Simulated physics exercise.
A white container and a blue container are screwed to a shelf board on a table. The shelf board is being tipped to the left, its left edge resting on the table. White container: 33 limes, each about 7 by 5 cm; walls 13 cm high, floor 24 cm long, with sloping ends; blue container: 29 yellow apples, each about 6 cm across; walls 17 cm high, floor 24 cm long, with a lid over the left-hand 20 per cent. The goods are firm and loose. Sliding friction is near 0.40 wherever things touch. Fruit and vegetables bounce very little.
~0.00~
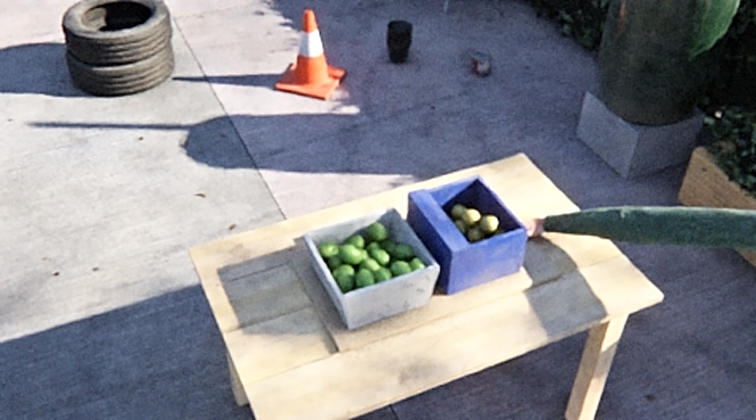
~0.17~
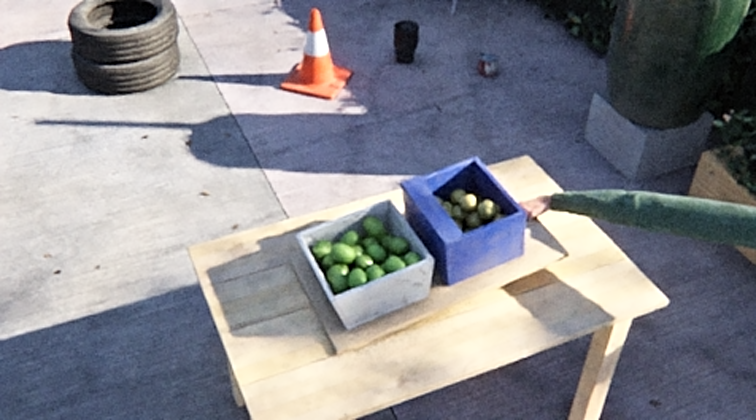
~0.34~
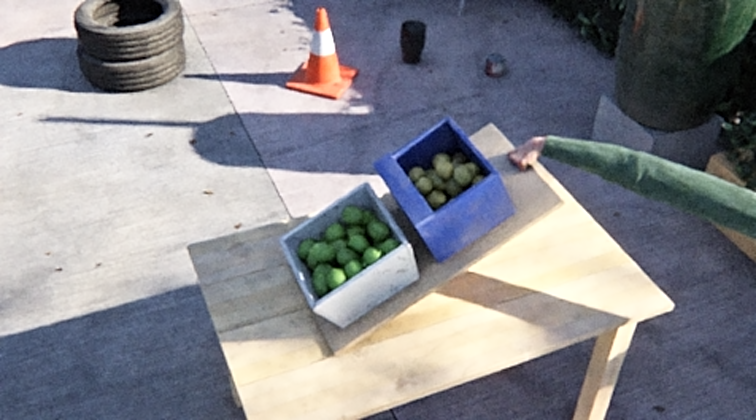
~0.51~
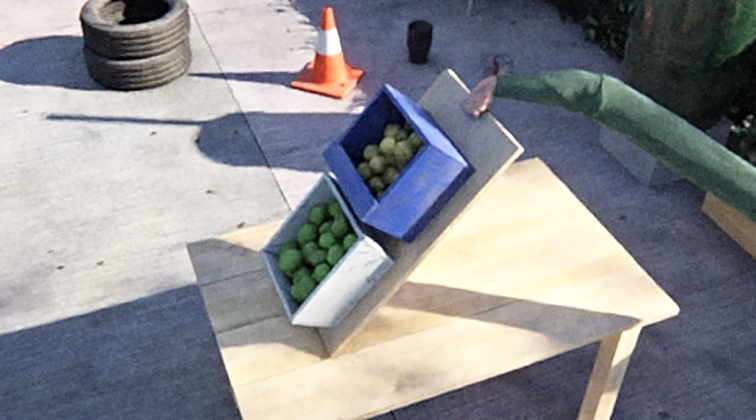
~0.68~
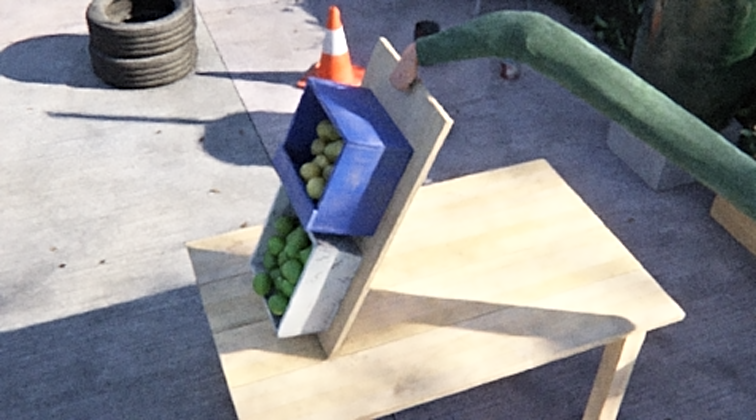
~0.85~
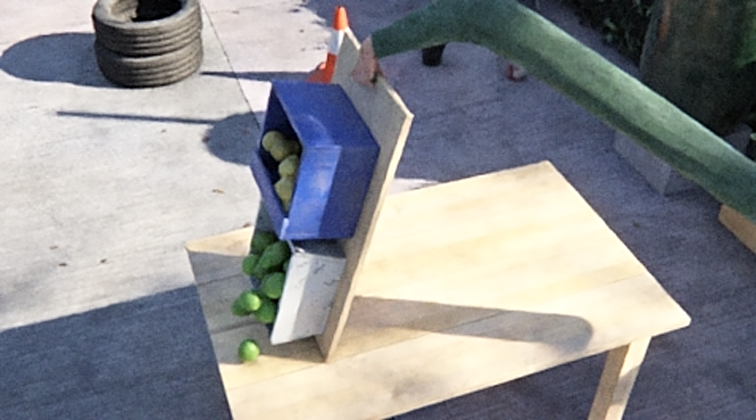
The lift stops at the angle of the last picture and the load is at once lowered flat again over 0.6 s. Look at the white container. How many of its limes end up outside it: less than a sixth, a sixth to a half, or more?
The white container loses from a sixth to a half of its limes.
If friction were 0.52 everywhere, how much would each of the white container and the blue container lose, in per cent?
Then white container 30, blue container 10 per cent.
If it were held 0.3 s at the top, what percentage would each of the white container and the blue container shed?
In that case white container 40, blue container 10 per cent.
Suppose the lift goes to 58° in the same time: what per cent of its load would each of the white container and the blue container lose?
Then white container 0, blue container 0 per cent.
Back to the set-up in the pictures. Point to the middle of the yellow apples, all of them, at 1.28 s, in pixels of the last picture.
Around (443, 231).
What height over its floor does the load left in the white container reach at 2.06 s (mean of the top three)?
Some 12 cm.
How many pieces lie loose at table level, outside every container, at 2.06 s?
About 8.
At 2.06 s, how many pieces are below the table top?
Roughly 8.
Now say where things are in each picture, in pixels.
In the first frame (places track the rim corner closest to us here; the camera moves round a little), white container (343, 296); blue container (455, 251); tipped 0°; all still inside.
The second frame shows white container (335, 299); blue container (449, 242); tipped 8°.
The third frame shows white container (315, 305); blue container (420, 224); tipped 26°.
The fourth frame shows white container (293, 318); blue container (366, 217); tipped 49°.
The fifth frame shows white container (278, 332); blue container (310, 225); tipped 67°.
The sixth frame shows white container (271, 340); blue container (283, 234); tipped 75°; 3 out, the lowest lime at (248, 350).
After 1.04 s, tilt 57°; the white container is down by 7 of 33 and the blue container is down by 4 of 29.
After 1.28 s, tilt 15°; the white container is down by 12 of 33 and the blue container is down by 8 of 29.
After 1.62 s, tilt 0°; the white container is down by 12 of 33 and the blue container is down by 8 of 29.
When it is over (at 2.06 s), the white container is down by 12 of 33 and the blue container is down by 8 of 29. Asked share, 12 of 33, 36 per cent.
